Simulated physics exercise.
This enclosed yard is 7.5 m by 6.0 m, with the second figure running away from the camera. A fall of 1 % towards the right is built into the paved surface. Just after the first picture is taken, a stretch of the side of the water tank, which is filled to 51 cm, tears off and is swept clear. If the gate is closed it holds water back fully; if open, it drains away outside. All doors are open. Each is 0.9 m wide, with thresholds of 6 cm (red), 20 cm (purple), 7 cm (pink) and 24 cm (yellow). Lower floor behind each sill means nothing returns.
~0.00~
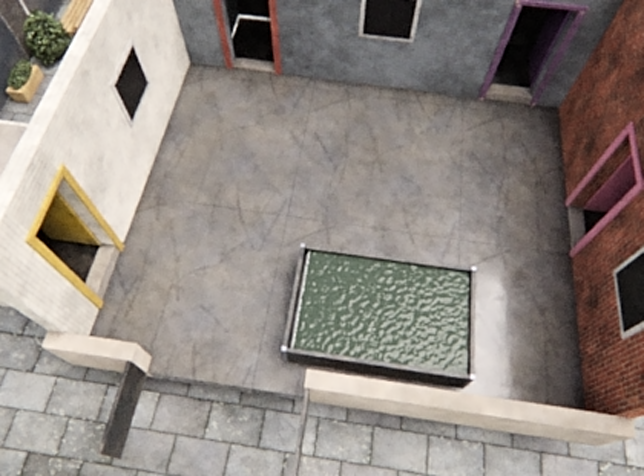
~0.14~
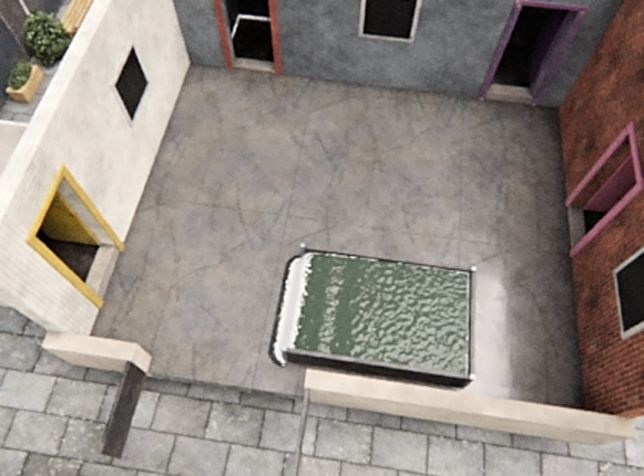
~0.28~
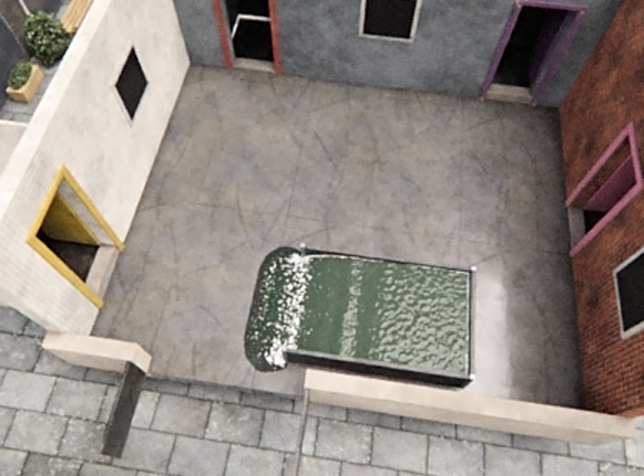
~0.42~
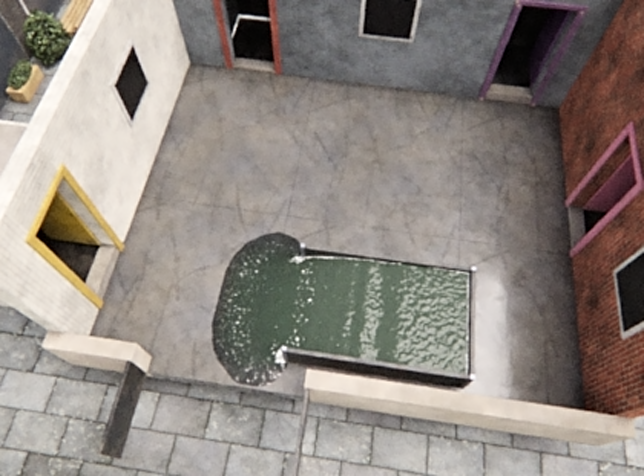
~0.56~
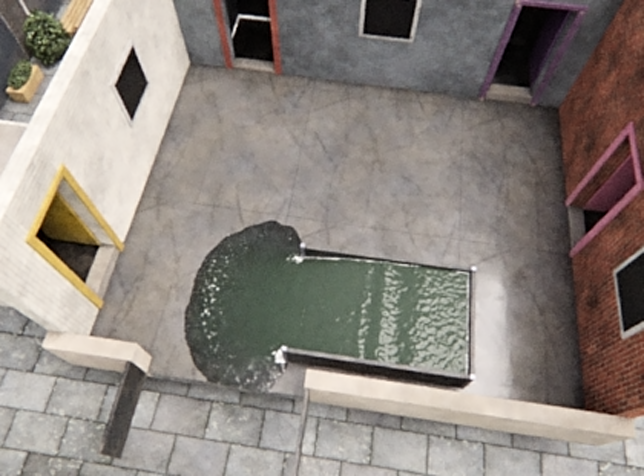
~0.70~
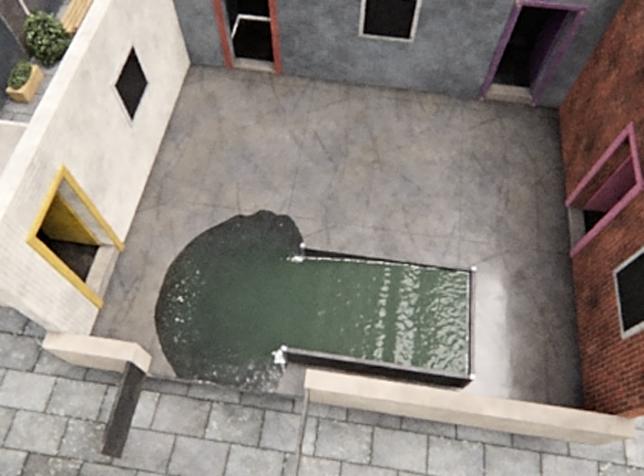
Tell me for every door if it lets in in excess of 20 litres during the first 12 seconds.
My prediction: My guess is the red door lets through more than the limit. My guess is the purple door lets through less than the limit. My guess is the pink door lets through less than the limit. My guess is the yellow door lets through less than the limit.
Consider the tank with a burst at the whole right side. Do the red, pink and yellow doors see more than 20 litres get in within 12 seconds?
Then red does not exceed it, pink exceeds it, yellow does not exceed it.
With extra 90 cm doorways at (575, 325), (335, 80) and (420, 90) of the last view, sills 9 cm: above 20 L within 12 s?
Result in order - not enough, not enough, not enough.
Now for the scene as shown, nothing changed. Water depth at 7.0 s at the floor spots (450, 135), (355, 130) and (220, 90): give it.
Depths: About 2, 4 and 10 centimetres.
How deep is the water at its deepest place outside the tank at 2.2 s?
Some 29 cm deep.
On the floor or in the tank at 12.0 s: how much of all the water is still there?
Some 68 per cent remains.
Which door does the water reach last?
Pink.
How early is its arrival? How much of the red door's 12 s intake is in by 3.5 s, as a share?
By that time, around 0 per cent.
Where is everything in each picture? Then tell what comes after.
Still water, 51 cm deep, in the water tank at (382, 310), in the first picture.
Water pours out at (297, 305) and has run 0.9 m, to (279, 359); typically 10 cm deep outside, 51 cm at the water tank's back, in the second picture.
The front is at a hidden place, 1.0 m from the gap at (297, 306); 1.1 m2 of floor is under water; 51 cm left at the back of the water tank, in the third picture.
The front is at a hidden place, 1.3 m from the gap at (297, 306); 2.4 m2 of floor is under water; 51 cm left at the back of the water tank, in the fourth picture.
The front is at (190, 330), 1.7 m from the gap at (297, 306); 3.5 m2 of floor is under water; 51 cm left at the back of the water tank, in the fifth picture.
The front is at (162, 307), 2.1 m from the gap at (297, 306); 4.8 m2 of floor is under water; 51 cm left at the back of the water tank, in the sixth picture.
After 1.4 s water covers 20 % of the floor and is deepest (23 cm) near (86, 346); red door not reached, purple door not reached, pink door not reached, yellow door 22 cm at the sill, 0 L in.
After 2.2 s water covers 25 % of the floor and is deepest (29 cm) near (109, 349); red door not reached, purple door not reached, pink door not reached, yellow door 24 cm at the sill, 0 L in.
After 3.5 s water covers 30 % of the floor and is deepest (22 cm) near (109, 349); red door not reached, purple door not reached, pink door not reached, yellow door 21 cm at the sill, 0 L in.
After 7.0 s water covers 60 % of the floor and is deepest (11 cm) near (265, 82); red door 11 cm at the sill, 66 L in, purple door 2 cm at the sill, 0 L in, pink door not reached, yellow door 5 cm at the sill, 1 L in.
After 12.0 s water covers 80 % of the floor and is deepest (10 cm) near (553, 125); red door 4 cm at the sill, 82 L in, purple door 7 cm at the sill, 0 L in, pink door 7 cm at the sill, 0 L in, yellow door 1 cm at the sill, 1 L in.
